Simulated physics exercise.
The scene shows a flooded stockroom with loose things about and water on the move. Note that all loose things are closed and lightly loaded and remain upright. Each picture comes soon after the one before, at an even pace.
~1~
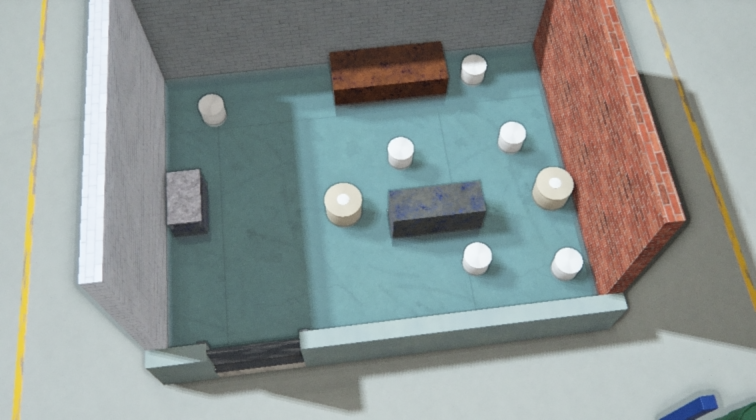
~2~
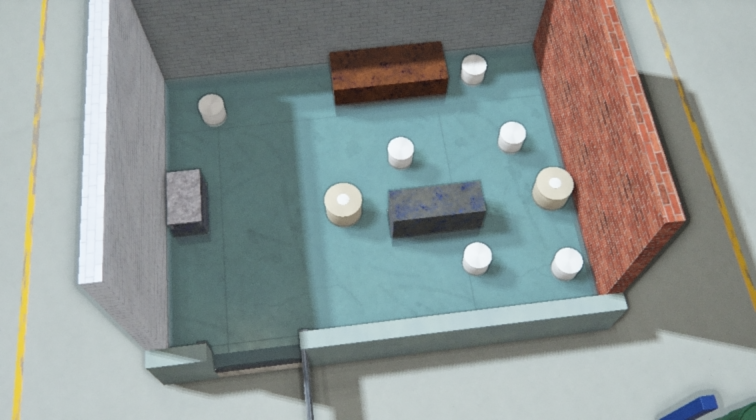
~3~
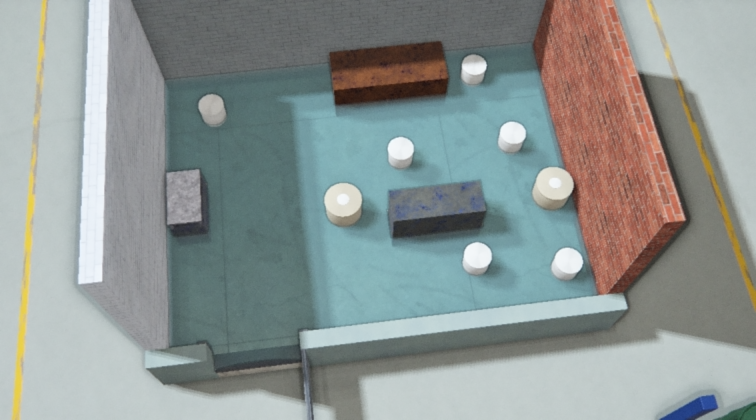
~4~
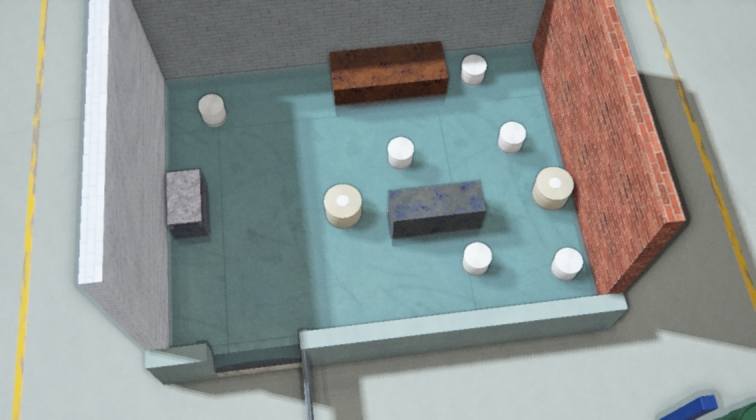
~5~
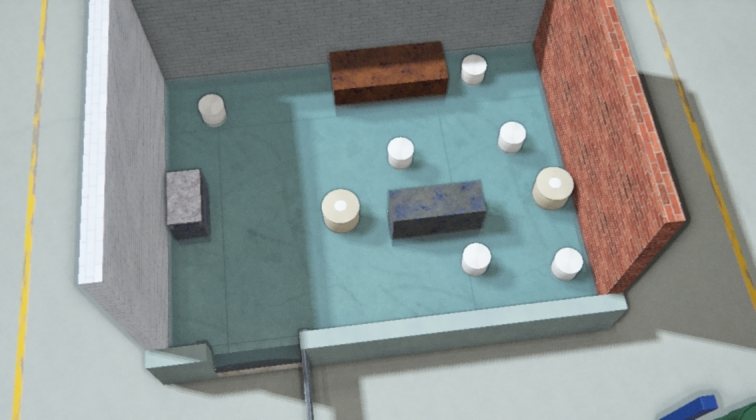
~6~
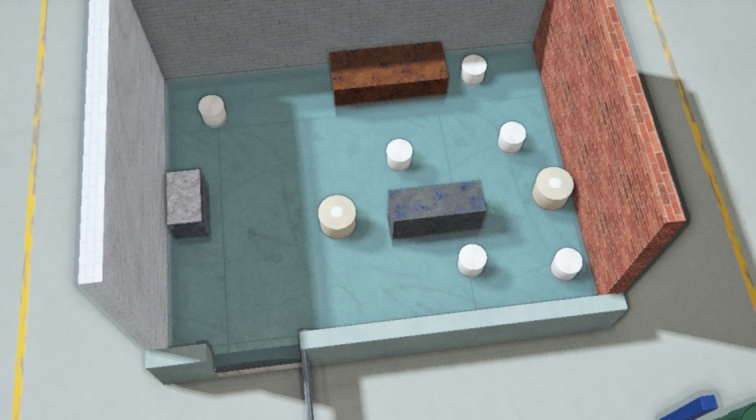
A roofless room with grey walls at left and back, a red brick wall at right and a low pale front wall holds shallow blue-green water, seen from a fixed high view. White and cream cylinders stand around a rusty-brown block at the back, a dark bluish block near the centre and a grey one at left. The front-left gate swings outward, then the central cream cylinder and a front white one drift slightly left and forward.
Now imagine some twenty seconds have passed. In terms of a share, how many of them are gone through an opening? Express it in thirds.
Middle band.
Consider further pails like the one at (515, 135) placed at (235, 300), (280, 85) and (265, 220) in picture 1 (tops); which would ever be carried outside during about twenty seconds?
First one makes it out, second one does not escape, third one makes it out.
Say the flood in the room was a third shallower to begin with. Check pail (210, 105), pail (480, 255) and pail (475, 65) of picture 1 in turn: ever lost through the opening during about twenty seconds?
In sequence they are not removed, removed and not removed.
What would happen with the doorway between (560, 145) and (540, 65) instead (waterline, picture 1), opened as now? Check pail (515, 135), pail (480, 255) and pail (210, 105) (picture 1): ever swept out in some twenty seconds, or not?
The three read escape, escape and no escape, respectively.
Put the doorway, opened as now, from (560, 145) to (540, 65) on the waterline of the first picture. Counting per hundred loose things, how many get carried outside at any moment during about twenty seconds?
Estimated share: Around 90 %.
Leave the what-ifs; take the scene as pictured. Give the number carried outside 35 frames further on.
The number is 3.
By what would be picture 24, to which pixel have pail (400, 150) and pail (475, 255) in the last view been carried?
Roughly (326, 204) and roughly (371, 281).
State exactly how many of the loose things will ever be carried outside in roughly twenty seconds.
My tally gives 3.
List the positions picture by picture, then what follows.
A tub at (343, 200), afloat; a pail at (478, 255), afloat; 0 of 8 have shifted, in the first frame.
A tub at (343, 200) floats; a pail at (478, 255) floats; 0 of 8 have shifted, in the second frame.
A tub at (343, 200), afloat; a pail at (478, 255), afloat; 0 of 8 have shifted, in the third frame.
A tub at (343, 201), afloat; a pail at (478, 255), afloat; 0 of 8 have shifted, in the fourth frame.
A tub at (341, 206) floats, close to its start; a pail at (477, 256) floats; 1 of 8 have shifted, in the fifth frame.
A tub at (337, 212), afloat, close to its start; a pail at (473, 257) floats, close to its start; 2 of 8 have shifted, in the sixth frame.
A moment on, 0 of 8 are out; 8 afloat.
Next, 1 of 8 are out; 7 afloat.
Later, 3 of 8 are out; 5 afloat.
In the end, 3 of 8 are out; 5 afloat.
